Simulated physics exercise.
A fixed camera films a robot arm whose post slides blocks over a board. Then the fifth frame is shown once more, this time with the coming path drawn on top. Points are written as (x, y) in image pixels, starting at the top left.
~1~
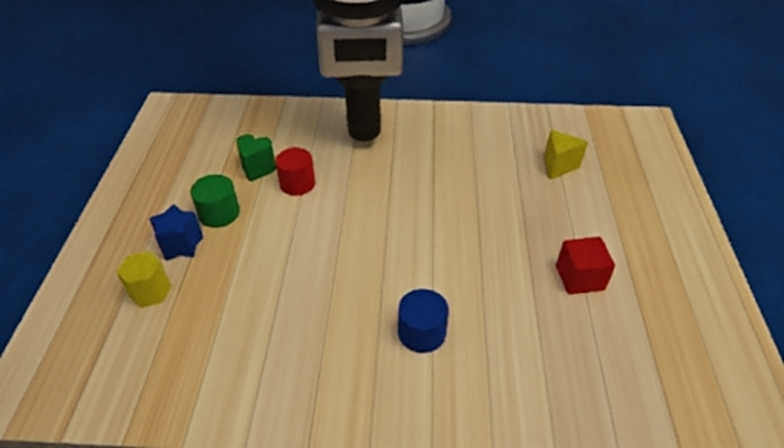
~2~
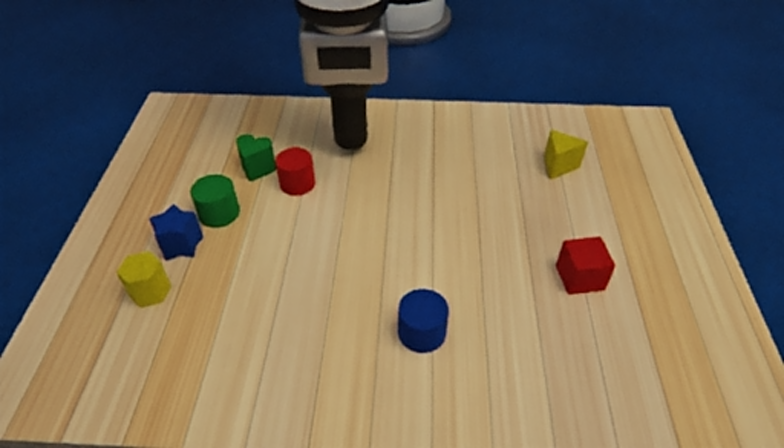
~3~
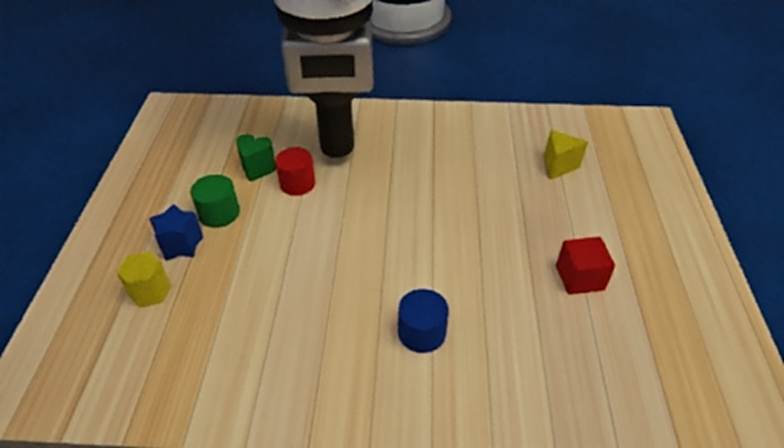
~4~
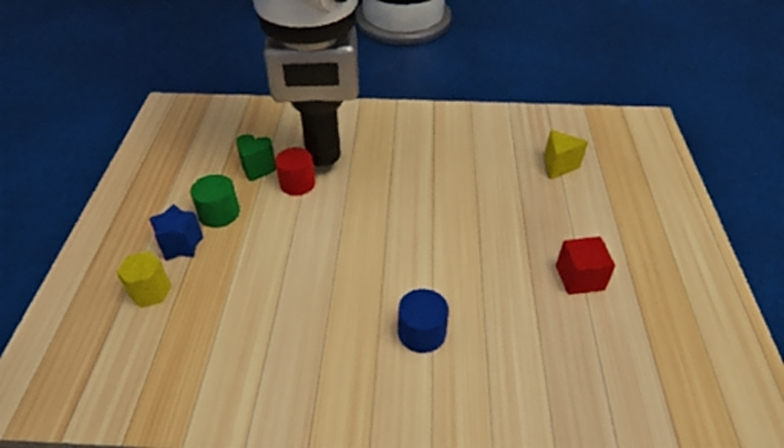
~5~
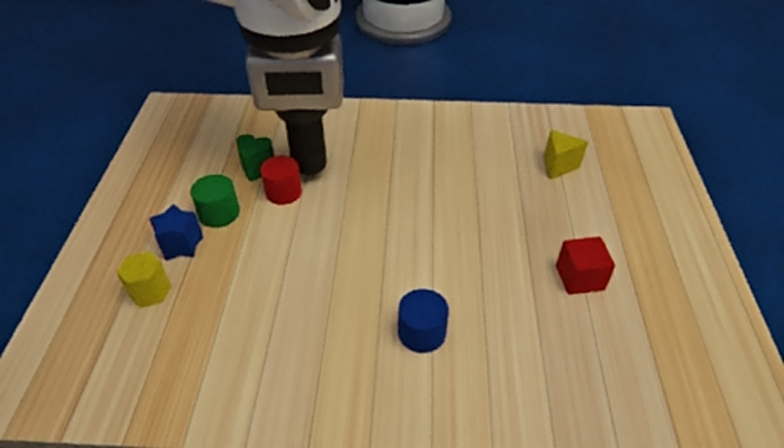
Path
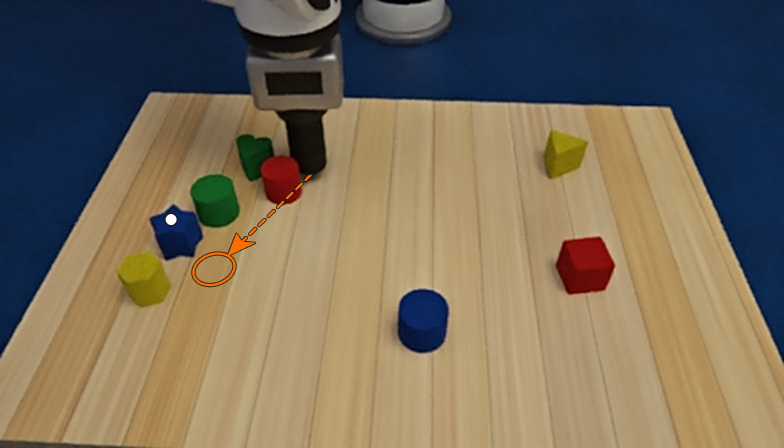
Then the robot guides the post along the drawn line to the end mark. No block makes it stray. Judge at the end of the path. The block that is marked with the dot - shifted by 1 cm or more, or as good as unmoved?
Displaced.
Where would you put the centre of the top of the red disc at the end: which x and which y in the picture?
At the end it should sit near (165, 238).
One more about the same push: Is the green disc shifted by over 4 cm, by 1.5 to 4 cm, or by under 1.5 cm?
That block covers between 1.5 and 4 cm.
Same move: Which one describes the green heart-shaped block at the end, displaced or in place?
Right where it was.
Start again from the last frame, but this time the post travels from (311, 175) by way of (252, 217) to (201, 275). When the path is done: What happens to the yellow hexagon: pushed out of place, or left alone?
It leaves its spot.
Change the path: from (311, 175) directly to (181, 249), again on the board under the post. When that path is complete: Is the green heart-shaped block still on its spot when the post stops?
Yes - that is the case.
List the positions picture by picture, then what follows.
Post tip (365, 132); block tops, blue star-shaped block (171, 220); green disc (211, 187); green heart-shaped block (252, 144); red disc (294, 158), in the first picture.
Post (351, 140); blocks unchanged, in the second picture.
Post (338, 148); blocks unchanged, in the third picture.
Post (324, 156); blocks unchanged, in the fourth picture.
Post (310, 164); blue star-shaped block (171, 220); green disc (211, 187); green heart-shaped block (252, 144); red disc (279, 167), in the fifth picture.
Path on the board, from (311, 175) directly to (214, 269); the dot is on the blue star-shaped block.
The first path, step by step. One third of the way, post (279, 194); green disc (201, 190); red disc (241, 193).
Two thirds of the way, post (246, 225); blue star-shaped block (162, 221), turned 20° anticlockwise; green disc (183, 193); red disc (200, 217).
At the end, post (211, 259); blue star-shaped block (139, 222), turned 25° clockwise; green disc (183, 193); green heart-shaped block in place; red disc (165, 238).
